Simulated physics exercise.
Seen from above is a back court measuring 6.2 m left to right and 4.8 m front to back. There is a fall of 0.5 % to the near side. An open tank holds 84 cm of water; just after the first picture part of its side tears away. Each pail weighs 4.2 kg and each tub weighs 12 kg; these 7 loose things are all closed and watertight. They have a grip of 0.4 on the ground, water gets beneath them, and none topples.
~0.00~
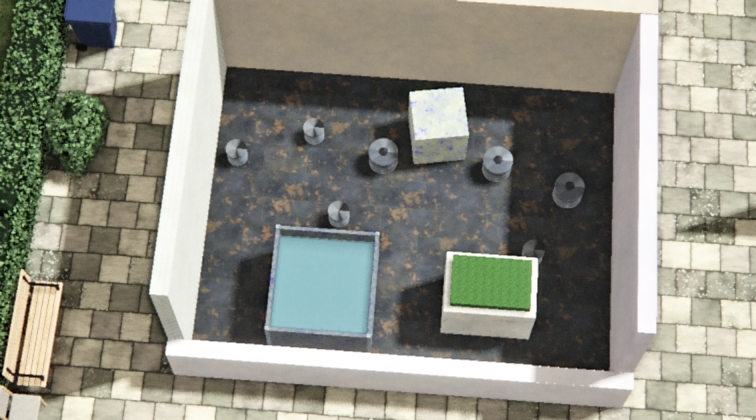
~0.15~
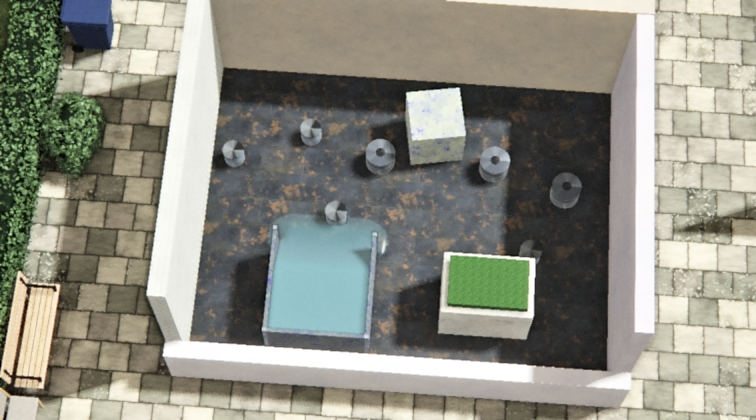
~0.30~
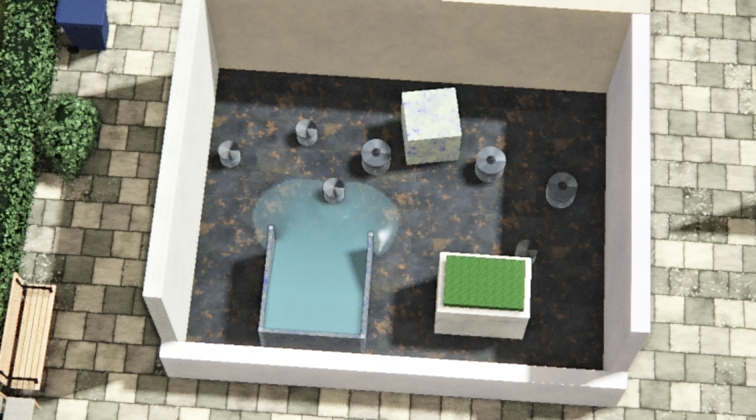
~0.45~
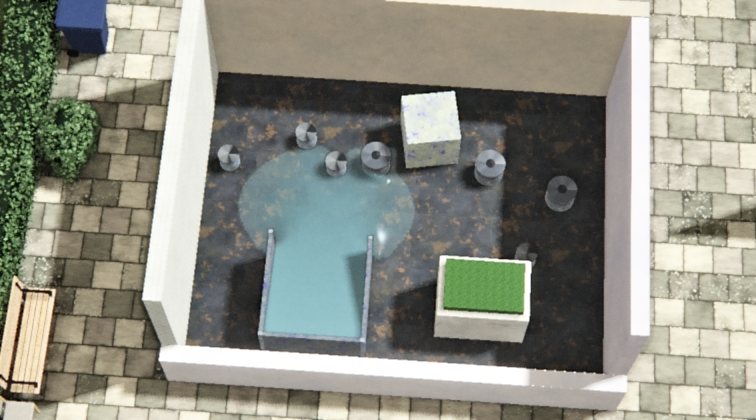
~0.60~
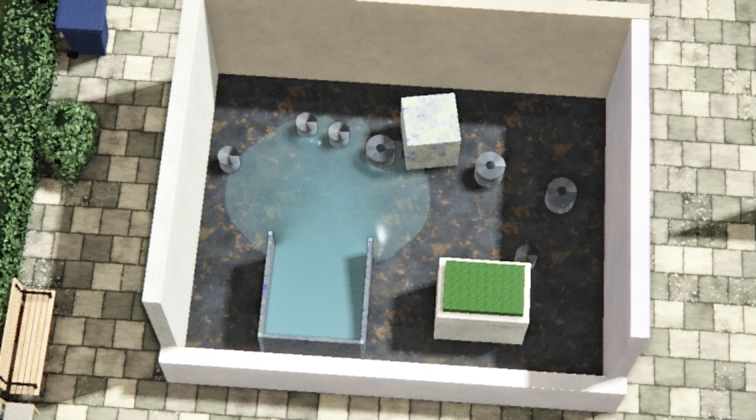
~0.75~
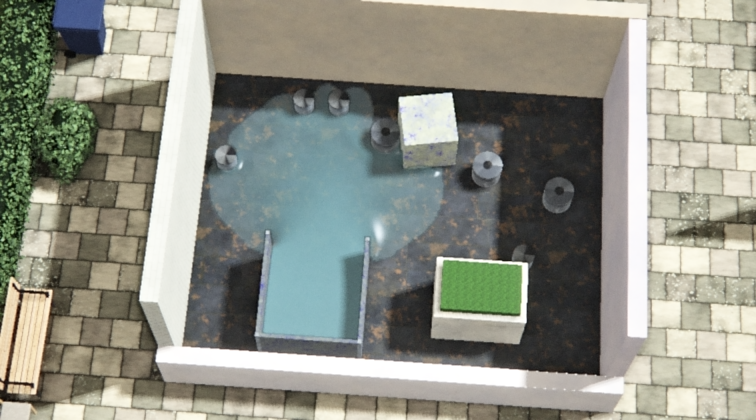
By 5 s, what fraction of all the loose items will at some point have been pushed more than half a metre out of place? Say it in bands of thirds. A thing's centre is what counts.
I expect that share to be very large, two thirds or over.
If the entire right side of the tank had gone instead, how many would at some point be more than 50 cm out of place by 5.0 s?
So the tally would be 4.
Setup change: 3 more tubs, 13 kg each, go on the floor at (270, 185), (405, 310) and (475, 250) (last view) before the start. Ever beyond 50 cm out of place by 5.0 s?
Well, in turn they are above that, below that and below that.
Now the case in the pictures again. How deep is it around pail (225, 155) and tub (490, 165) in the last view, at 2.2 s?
Close to 37 and 4 centimetres.
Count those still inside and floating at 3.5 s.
It comes to 5.
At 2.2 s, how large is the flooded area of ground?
Some 17 m2 of it.
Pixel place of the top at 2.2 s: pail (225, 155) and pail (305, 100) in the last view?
Near (236, 83) and (254, 72).
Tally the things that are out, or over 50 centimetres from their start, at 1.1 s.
I make it 3.
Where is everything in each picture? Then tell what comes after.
The first picture shows a pail at (339, 211), on the bottom; a pail at (314, 127) rests on the ground; 2.1 m2 under water; 0 of 7 have shifted.
The second picture shows a pail at (336, 211) rests on the ground; a pail at (311, 128), on the bottom; water covers 3.1 m2; 0 of 7 have shifted.
The third picture shows a pail at (334, 187) rests on the ground, 39 cm from its start; a pail at (306, 129), on the bottom; water covers 4.3 m2; 1 of 7 have shifted.
The fourth picture shows a pail at (336, 161) rests on the ground, 89 cm from its start; a pail at (306, 132), on the bottom; water covers 6.0 m2; 1 of 7 have shifted.
The fifth picture shows a pail at (339, 132) rests on the ground, 142 cm from its start; a pail at (306, 122) rests on the ground, 20 cm from its start; 7.6 m2 under water; 3 of 7 have shifted.
The sixth picture shows a pail at (339, 99) rests on the ground, 196 cm from its start; a pail at (304, 98) rests on the ground, 61 cm from its start; water covers 9.3 m2; 3 of 7 have shifted.
After 1.1 s 3 of 7 are over 50 cm from their spots; 2 afloat.
After 2.2 s 5 of 7 are over 50 cm from their spots; 4 afloat.
After 3.5 s 5 of 7 are over 50 cm from their spots; 5 afloat.
After 5.0 s 6 of 7 are over 50 cm from their spots, and 6 have been at some point; 5 afloat.
